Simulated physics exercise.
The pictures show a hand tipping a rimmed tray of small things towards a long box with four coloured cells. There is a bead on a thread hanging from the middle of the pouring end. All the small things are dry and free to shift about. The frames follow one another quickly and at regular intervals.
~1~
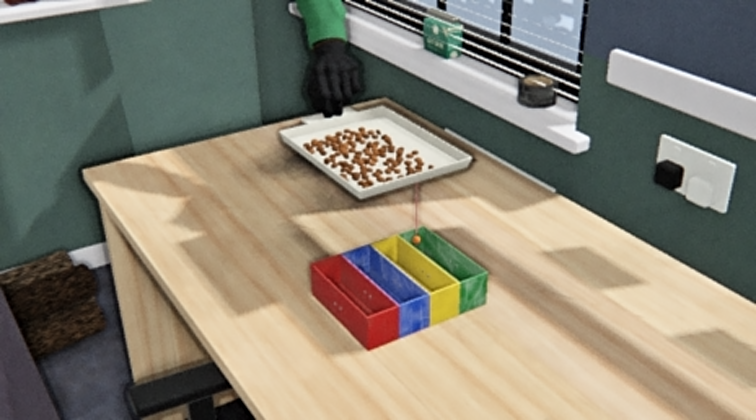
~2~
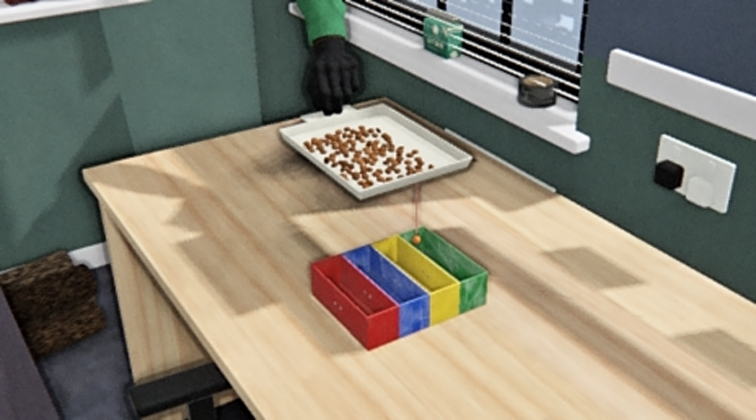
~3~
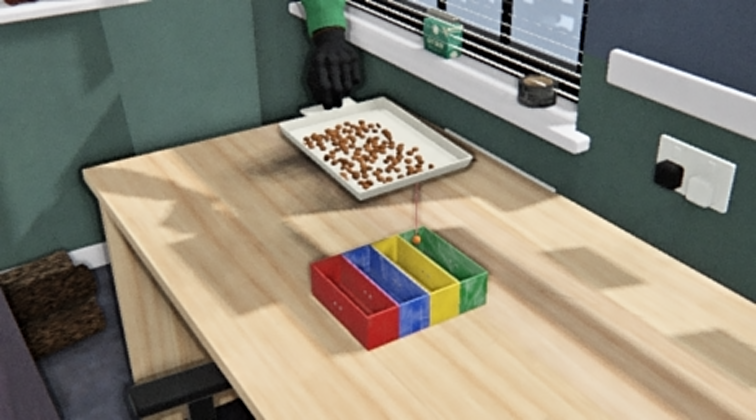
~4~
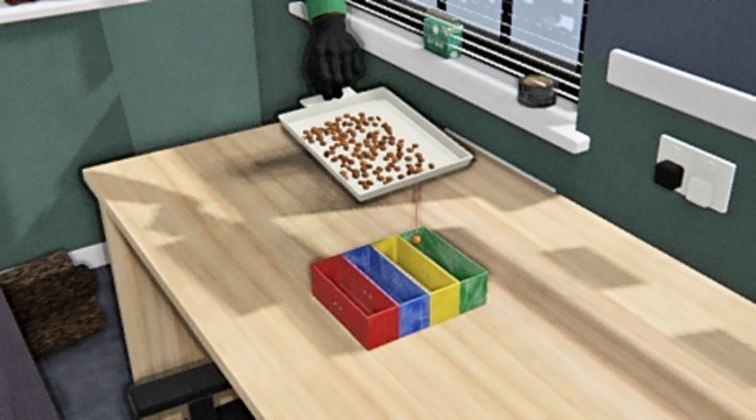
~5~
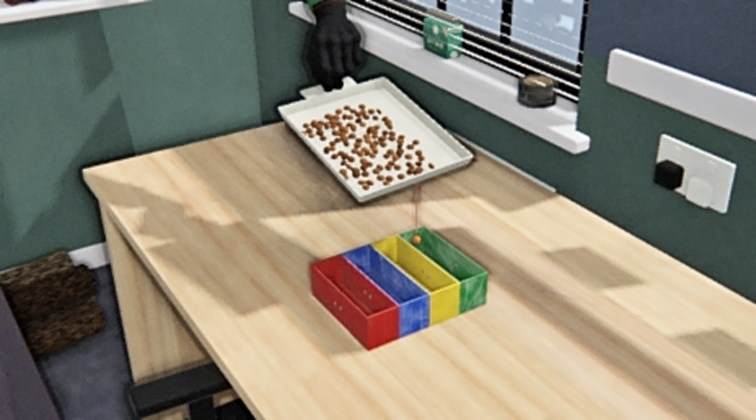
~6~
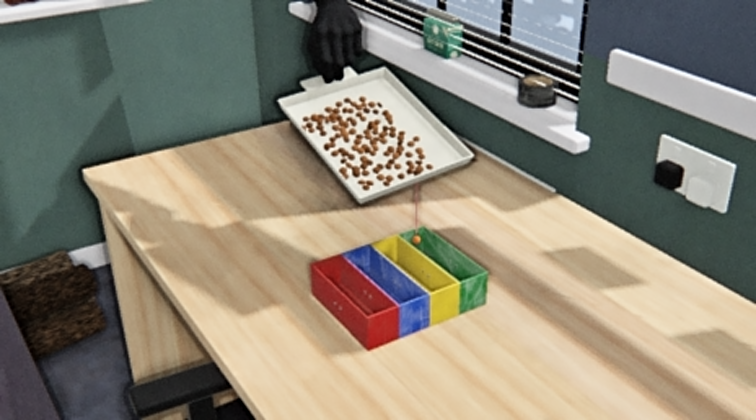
A white rimmed tray of small brown pieces slowly tilts as a black-gloved hand raises its far end above a wooden table, while the red, blue, yellow and green box in front and the small hanging bead stay still.
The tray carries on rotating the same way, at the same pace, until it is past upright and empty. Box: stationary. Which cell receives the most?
The blue one.
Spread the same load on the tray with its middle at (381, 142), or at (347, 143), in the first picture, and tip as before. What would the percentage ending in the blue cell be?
Share in order: Roughly 40 %, 50 %.
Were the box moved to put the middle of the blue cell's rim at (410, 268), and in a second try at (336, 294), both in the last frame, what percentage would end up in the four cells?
About 100% and about 80%.
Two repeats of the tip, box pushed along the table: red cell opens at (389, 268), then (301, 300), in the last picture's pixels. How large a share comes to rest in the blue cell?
About 20% on the first try and 0% on the second.
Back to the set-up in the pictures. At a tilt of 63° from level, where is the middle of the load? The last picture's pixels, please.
Its middle sits at about pixel (387, 180).
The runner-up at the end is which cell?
After the leader, it is the cell in yellow.
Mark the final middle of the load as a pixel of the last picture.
Somewhere around (395, 303) in the last picture.
Shortly afterwards, tray tipped steeply; all but a few on the tray; only a few in the blue cell; a little falling or outside the box.
Next, tray tipped past a quarter turn; a little on the tray; near a third in the blue cell; near a quarter in the yellow cell; a little in the red cell; only a few in the green cell; a little falling or outside the box.
Some moments later, tray tipped past a quarter turn; near half in the blue cell; near a quarter in the yellow cell; a little in the red cell; a little in the green cell.
In the end, tray tipped past a quarter turn; near half in the blue cell; near a quarter in the yellow cell; a little in the red cell; a little in the green cell.
